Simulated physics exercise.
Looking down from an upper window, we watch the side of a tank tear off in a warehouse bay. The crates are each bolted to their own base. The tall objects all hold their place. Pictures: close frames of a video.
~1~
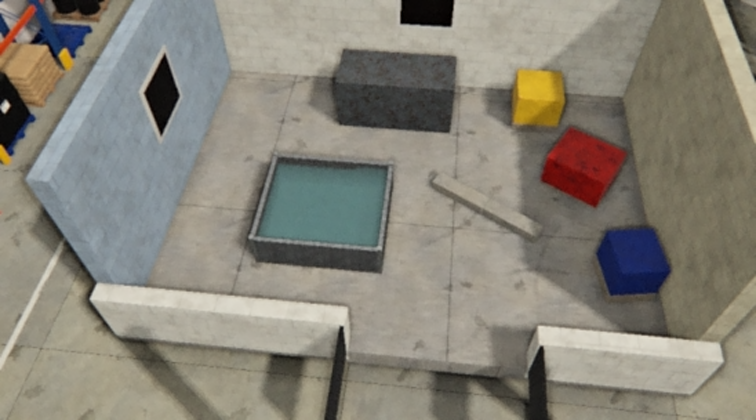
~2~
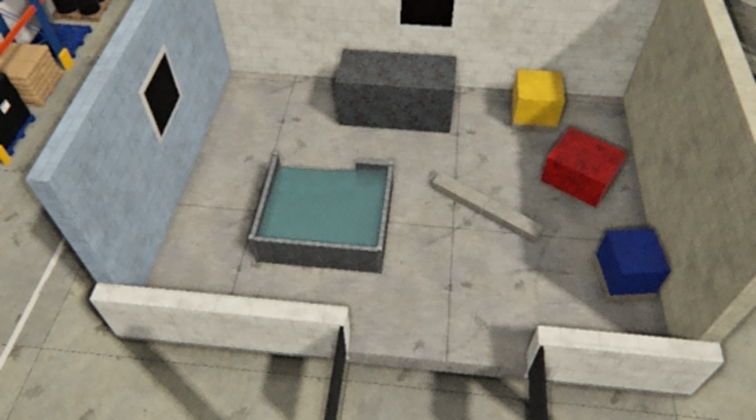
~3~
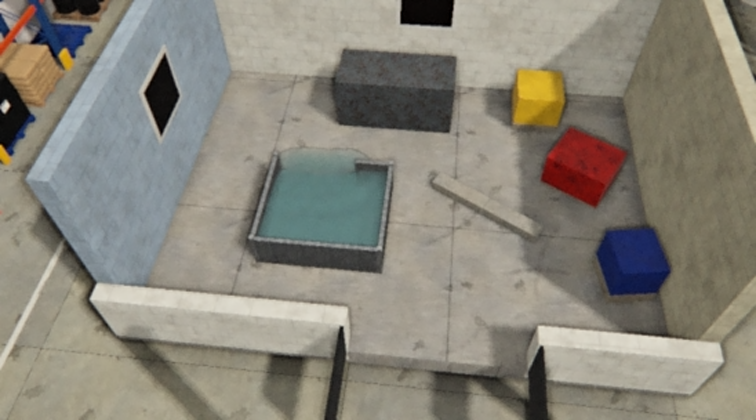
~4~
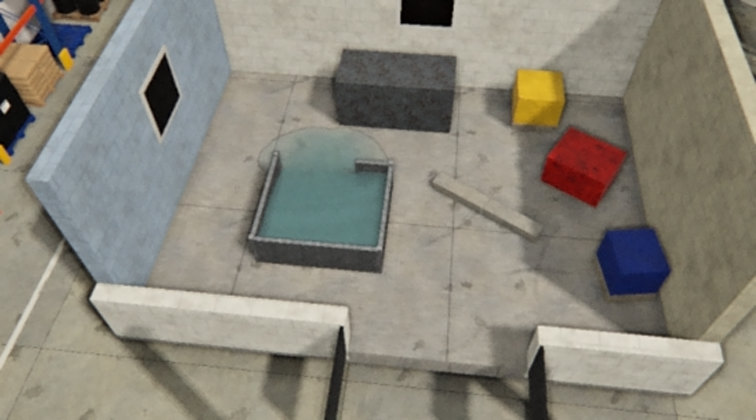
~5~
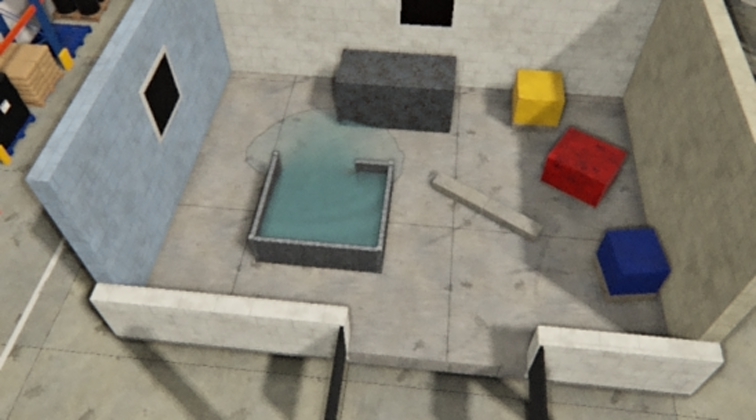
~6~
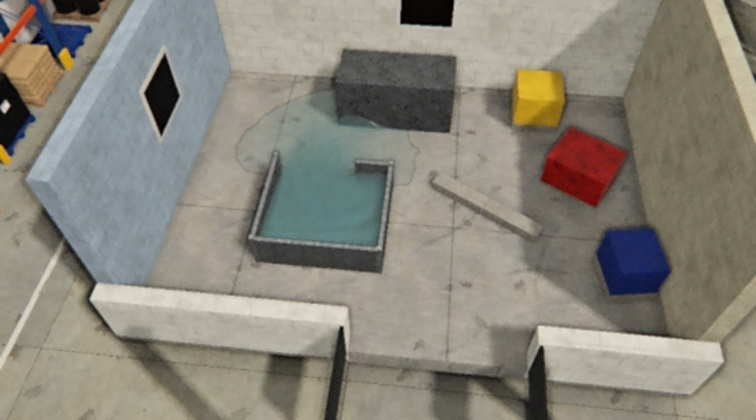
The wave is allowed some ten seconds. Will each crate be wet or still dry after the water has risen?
Afterwards the red crate is wet, the yellow crate is still dry, the blue crate is still dry.
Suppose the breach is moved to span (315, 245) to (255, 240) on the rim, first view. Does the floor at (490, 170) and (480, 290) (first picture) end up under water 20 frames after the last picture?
Untouched, then inundated.
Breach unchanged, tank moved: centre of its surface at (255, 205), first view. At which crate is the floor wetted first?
The yellow crate comes first.
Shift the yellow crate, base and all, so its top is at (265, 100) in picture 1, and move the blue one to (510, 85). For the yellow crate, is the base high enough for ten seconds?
Result for yellow: Overtopped.
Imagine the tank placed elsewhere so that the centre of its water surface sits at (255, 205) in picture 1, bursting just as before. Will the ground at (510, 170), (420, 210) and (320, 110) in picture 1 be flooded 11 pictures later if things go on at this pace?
The first spot is not reached, the second not reached, and the third inundated.
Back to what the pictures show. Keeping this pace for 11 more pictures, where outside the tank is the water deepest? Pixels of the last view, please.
Near (232, 72).
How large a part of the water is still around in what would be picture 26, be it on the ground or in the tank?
Around 100 percent.
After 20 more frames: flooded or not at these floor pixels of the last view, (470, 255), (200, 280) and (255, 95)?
First spared, second spared, third inundated.
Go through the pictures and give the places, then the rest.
In the first frame, the water tank at (325, 203) is whole and still.
In the second frame, the front is at a hidden place, out from the gap on the water tank's far side.
In the third frame, the front is at (360, 156), out from the gap on the water tank's far side.
In the fourth frame, water pours out on the water tank's far side and has run to (346, 132).
In the fifth frame, water pours out on the water tank's far side and has run to (316, 112).
In the sixth frame, water pours out on the water tank's far side and has run to (324, 94).
A moment on, water covers 20 % of the floor; the red crate not reached, the yellow crate not reached, the blue crate not reached.
Next, water covers 30 % of the floor; the red crate water round its plinth, the yellow crate water round its plinth, the blue crate not reached.
Then, water covers 45 % of the floor; the red crate water round its plinth, the yellow crate water round its plinth, the blue crate not reached.
Later, water covers 70 % of the floor; the red crate water round its plinth, the yellow crate water round its plinth, the blue crate water round its plinth.
In the end, water covers 95 % of the floor; the red crate was topped, the yellow crate stayed above the water, the blue crate stayed above the water.
